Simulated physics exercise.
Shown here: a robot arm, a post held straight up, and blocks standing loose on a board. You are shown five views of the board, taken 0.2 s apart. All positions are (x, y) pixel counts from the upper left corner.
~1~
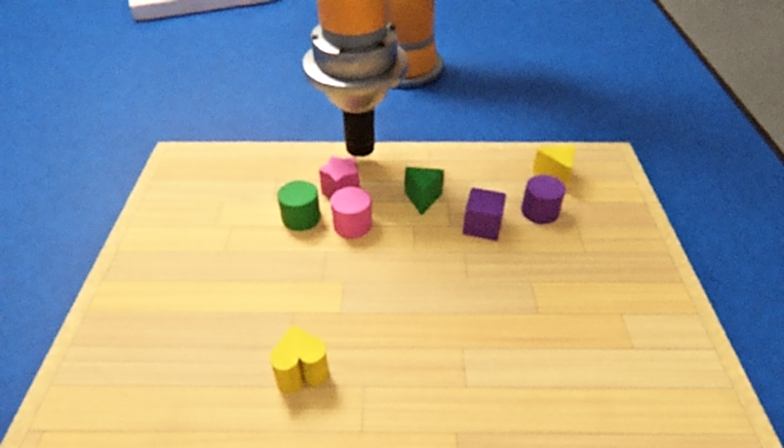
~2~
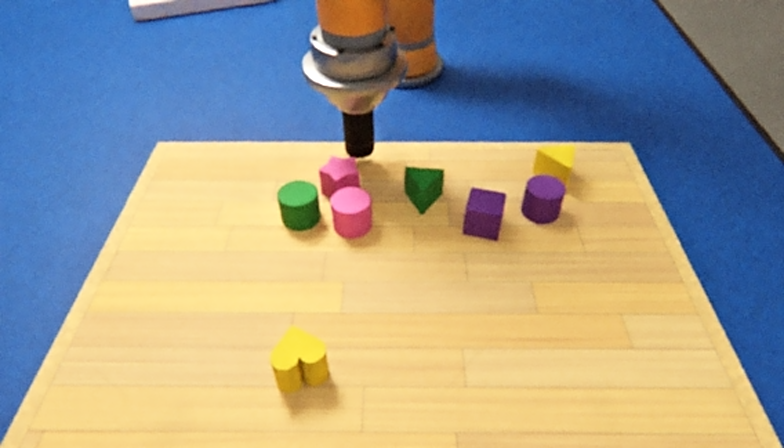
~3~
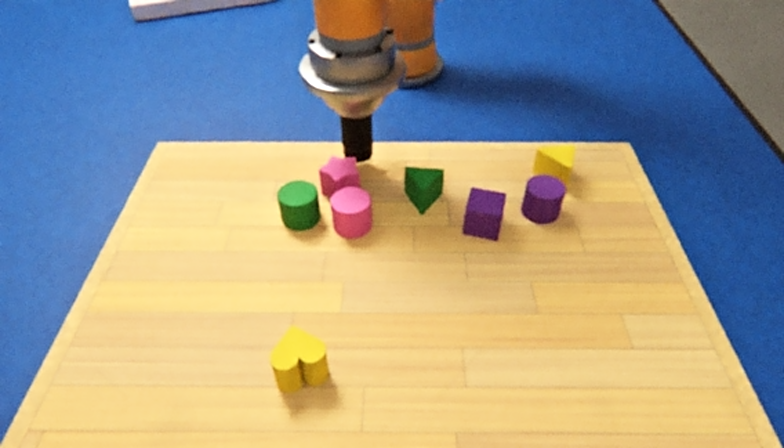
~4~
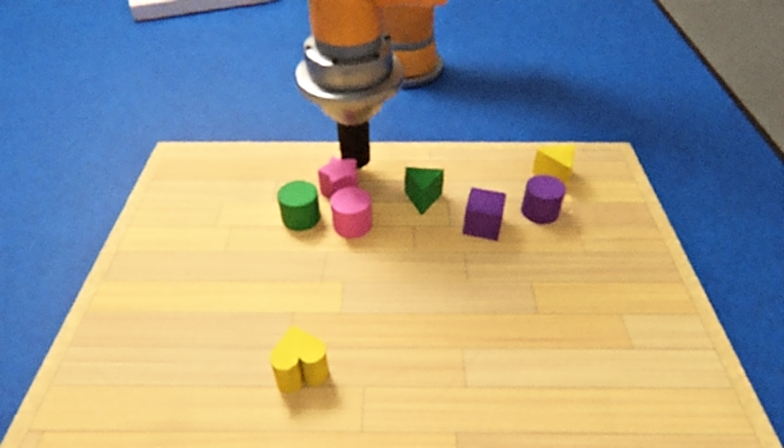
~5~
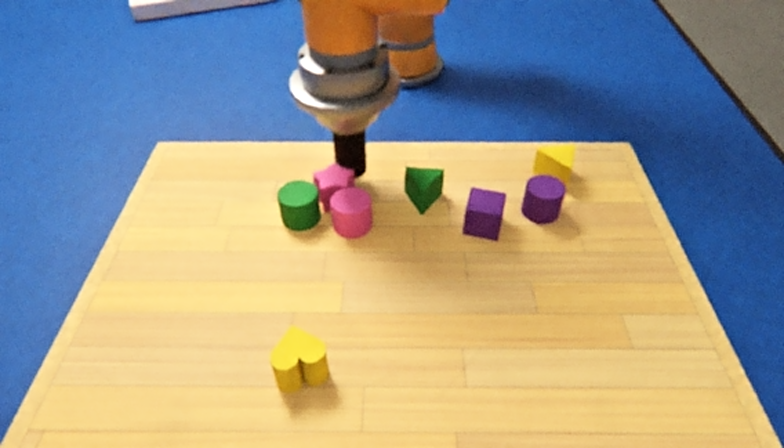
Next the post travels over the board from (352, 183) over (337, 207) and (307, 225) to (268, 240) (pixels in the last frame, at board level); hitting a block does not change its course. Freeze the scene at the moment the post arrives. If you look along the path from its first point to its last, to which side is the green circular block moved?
Shifts right.
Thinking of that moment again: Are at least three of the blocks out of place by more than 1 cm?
Going by the path, yes.
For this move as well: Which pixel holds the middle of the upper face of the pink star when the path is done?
The centre of its top will be at (269, 238).
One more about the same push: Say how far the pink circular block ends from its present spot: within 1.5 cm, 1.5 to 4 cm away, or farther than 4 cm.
My estimate: In the 1.5 to 4 cm range.
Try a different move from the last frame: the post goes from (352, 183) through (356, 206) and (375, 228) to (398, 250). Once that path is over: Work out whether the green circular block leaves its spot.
The green circular block will be pushed away from where it stands.
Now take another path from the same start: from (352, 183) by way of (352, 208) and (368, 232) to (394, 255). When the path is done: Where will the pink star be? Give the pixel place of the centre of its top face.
It will end up at (323, 204).
The first path, step by step. One third of the way, post at (335, 195); green circular block at (273, 205); pink star at (314, 201); pink circular block at (351, 214).
Two thirds of the way, post at (303, 213); green circular block at (242, 220); pink star at (287, 223), turned 15° anticlockwise; pink circular block at (351, 214).
At the end, post at (265, 227); green circular block at (223, 227); pink star at (269, 238), turned 50° anticlockwise; pink circular block at (351, 214); green triangular block not moved.
